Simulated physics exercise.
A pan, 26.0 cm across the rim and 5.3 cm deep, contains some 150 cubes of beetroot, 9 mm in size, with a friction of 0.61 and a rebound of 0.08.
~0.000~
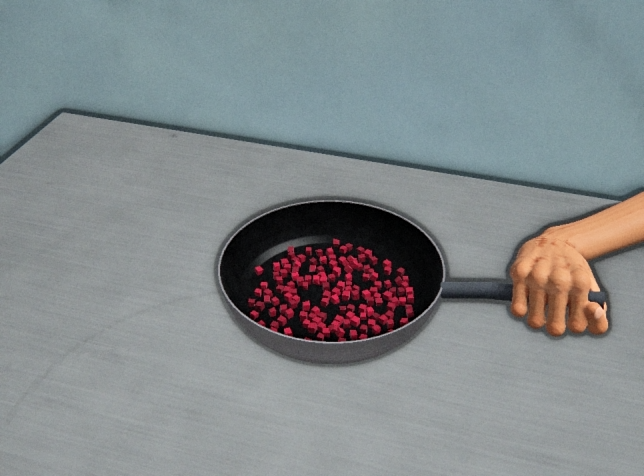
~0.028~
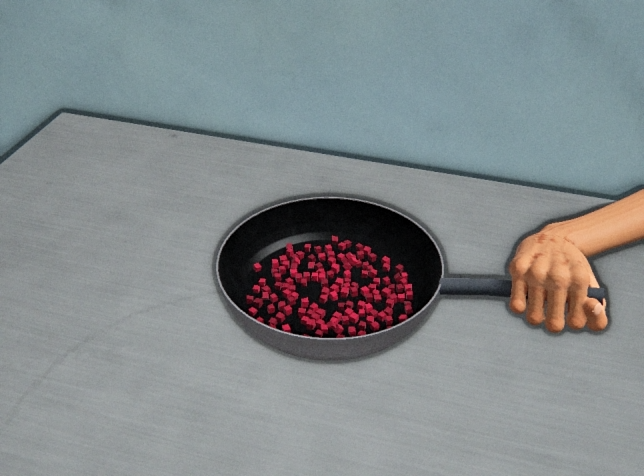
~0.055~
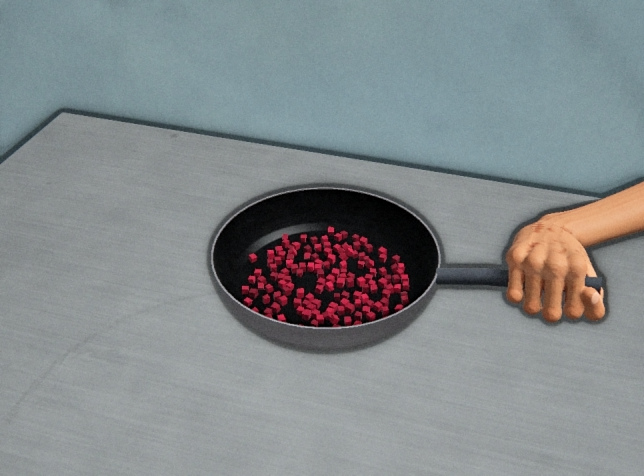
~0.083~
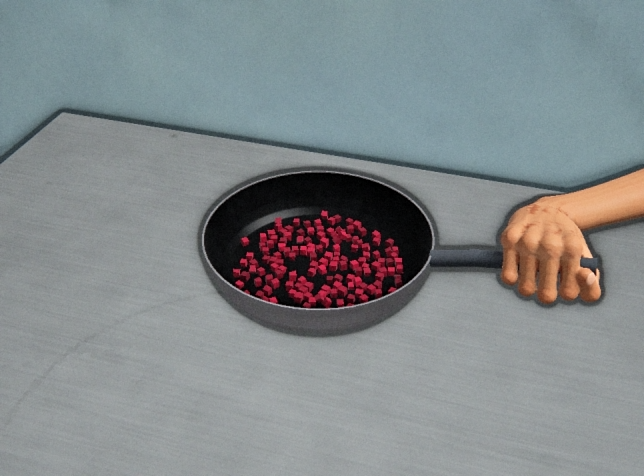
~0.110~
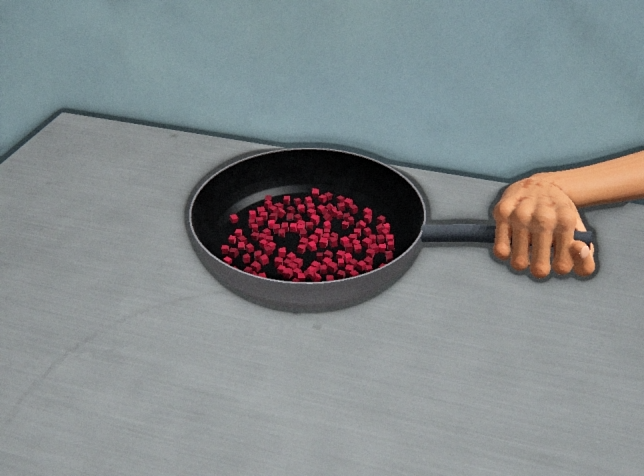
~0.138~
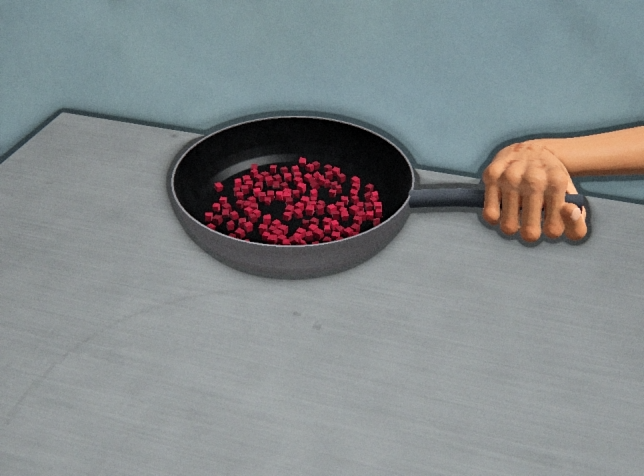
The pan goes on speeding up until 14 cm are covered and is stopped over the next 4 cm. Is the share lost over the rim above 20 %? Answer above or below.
Share spilt, set against 20 %: Above.
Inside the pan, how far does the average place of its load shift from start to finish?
About 0.5 cm.
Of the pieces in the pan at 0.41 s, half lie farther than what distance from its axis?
Roughly 10.5 cm.
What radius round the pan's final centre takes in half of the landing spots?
Roughly 30 cm.
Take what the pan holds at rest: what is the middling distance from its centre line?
Some 5.0 cm.
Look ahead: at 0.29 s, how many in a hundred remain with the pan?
Roughly 0 per cent.
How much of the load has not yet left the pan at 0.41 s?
About 25 per cent.
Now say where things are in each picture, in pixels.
Pan at (330, 348); tilt 0 degrees; moved 0.0 cm; top of the load at (291, 251), in the first frame.
Pan at (329, 344); tilt 0 degrees; moved 0.5 cm; top of the load at (359, 247), in the second frame.
Pan at (325, 334); tilt 0 degrees; moved 2.0 cm; top of the load at (356, 238), in the third frame.
Pan at (318, 315); tilt 0 degrees; moved 4.5 cm; top of the load at (349, 222), in the fourth frame.
Pan at (308, 289); tilt 0 degrees; moved 7.8 cm; top of the load at (341, 200), in the fifth frame.
Pan at (295, 252); tilt 0 degrees; moved 12.3 cm; top of the load at (328, 169). Its speed is now 1.80 m/s, in the sixth frame.
After 0.29 s, in the air 100 %; middle of the pieces not yet landed near (200, 56).
Then, at 0.41 s, pan 25 %, in the air 75 %; middle of the pieces not yet landed near (131, 69).
After 0.53 s, pan 15 %, in the air 85 %; middle of the pieces not yet landed near (96, 180).
After 0.64 s, fallen left of where it stops 85 %, pan 15 %; middle of the pieces not yet landed near (220, 177).
At rest (1.7 s), fallen left of where it stops 85 %, pan 15 %.
